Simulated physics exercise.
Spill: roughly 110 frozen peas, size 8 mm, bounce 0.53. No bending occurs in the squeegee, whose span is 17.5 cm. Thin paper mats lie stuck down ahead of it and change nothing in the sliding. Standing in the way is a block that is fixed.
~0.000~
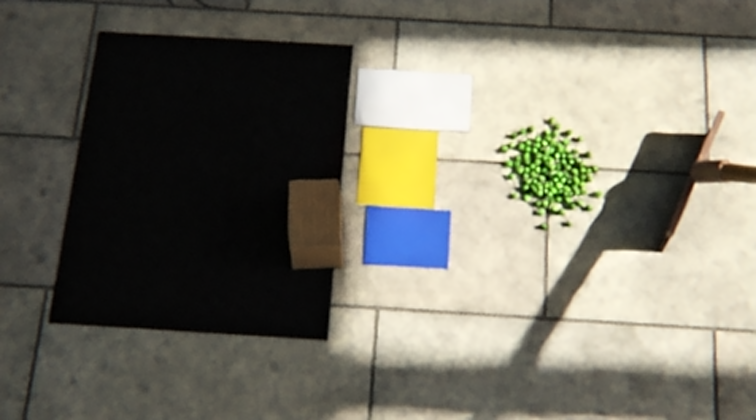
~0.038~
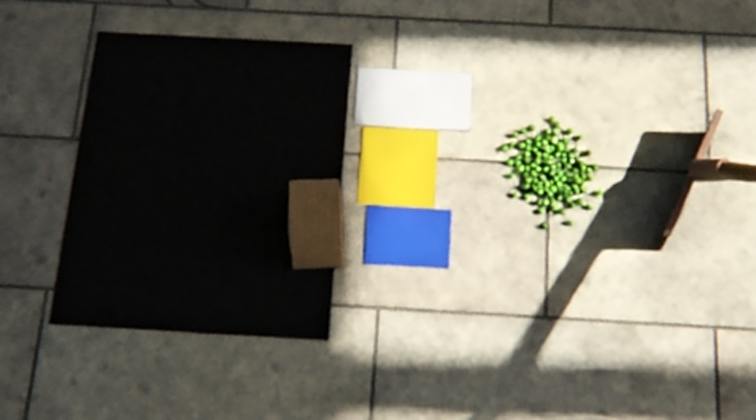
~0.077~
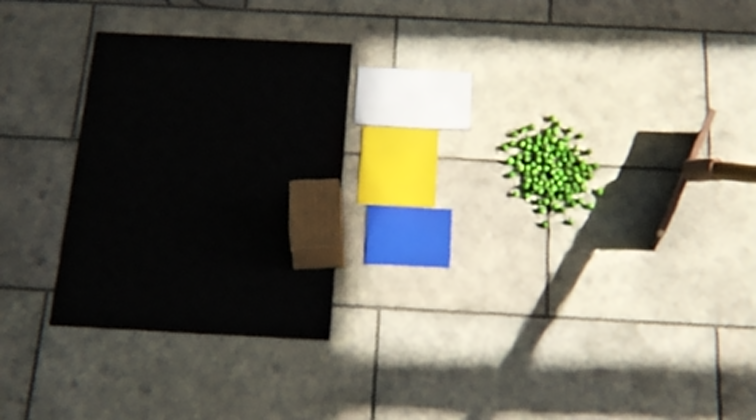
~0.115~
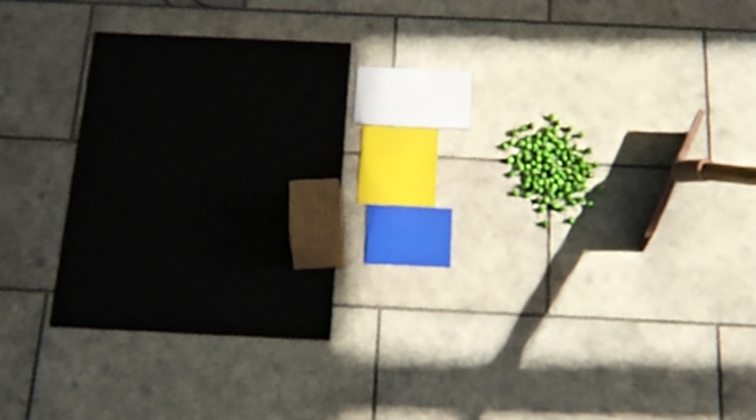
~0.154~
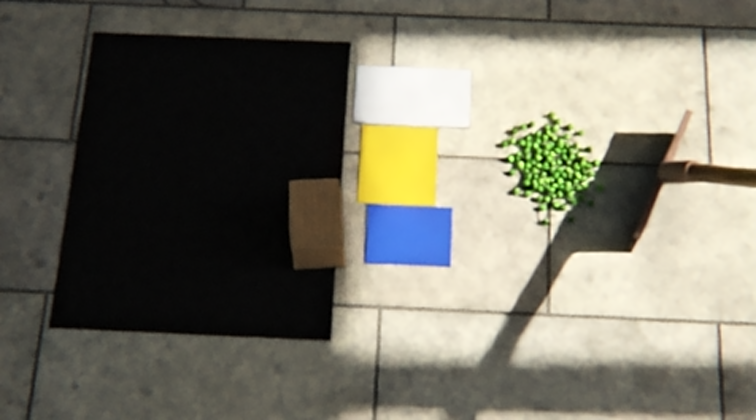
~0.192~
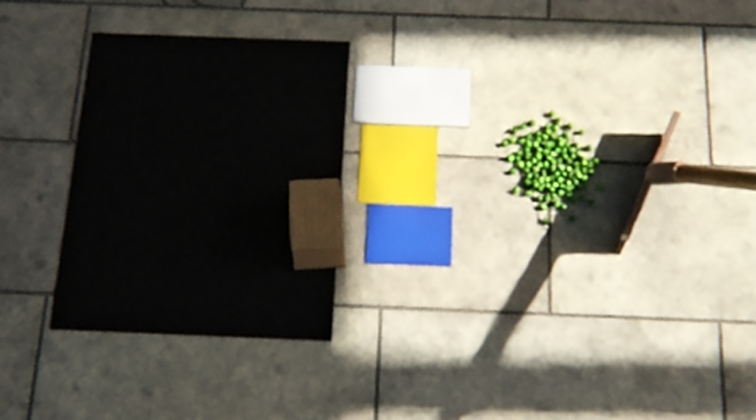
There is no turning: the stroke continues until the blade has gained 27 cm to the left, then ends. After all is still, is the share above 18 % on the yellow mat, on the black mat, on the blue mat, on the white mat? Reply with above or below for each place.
Yellow mat: Below; black mat: Below; blue mat: Below; white mat: Below.
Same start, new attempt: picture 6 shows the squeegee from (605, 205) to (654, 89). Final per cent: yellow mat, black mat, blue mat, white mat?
Yellow mat: 20; black mat: 5; blue mat: 5; white mat: 35.
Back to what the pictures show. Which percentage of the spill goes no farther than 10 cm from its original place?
My estimate is some 55 percent.
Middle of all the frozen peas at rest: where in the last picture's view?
The middle ends up roughly at (482, 150).
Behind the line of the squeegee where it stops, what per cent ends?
Close to 40 in a hundred, I'd say.
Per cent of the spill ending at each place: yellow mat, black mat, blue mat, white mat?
Final shares - yellow mat 5, black mat 0, blue mat 10, white mat 0.
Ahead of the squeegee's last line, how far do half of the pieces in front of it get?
4 cm.
After 0.47 s, squeegee 17 cm from its start, spill 11 cm wide; off the mats 100 %.
Then, at 0.74 s, squeegee 28 cm from its start, spill 13 cm wide; off the mats 100 %.
Then, at 0.98 s, squeegee 28 cm from its start, spill 14 cm wide; blue mat 10 %, yellow mat 5 %, off the mats 85 %.
In the end, at 1.3 s, blue mat 10 %, yellow mat 5 %, white mat 0 %, black mat 0 %, off the mats 85 %.
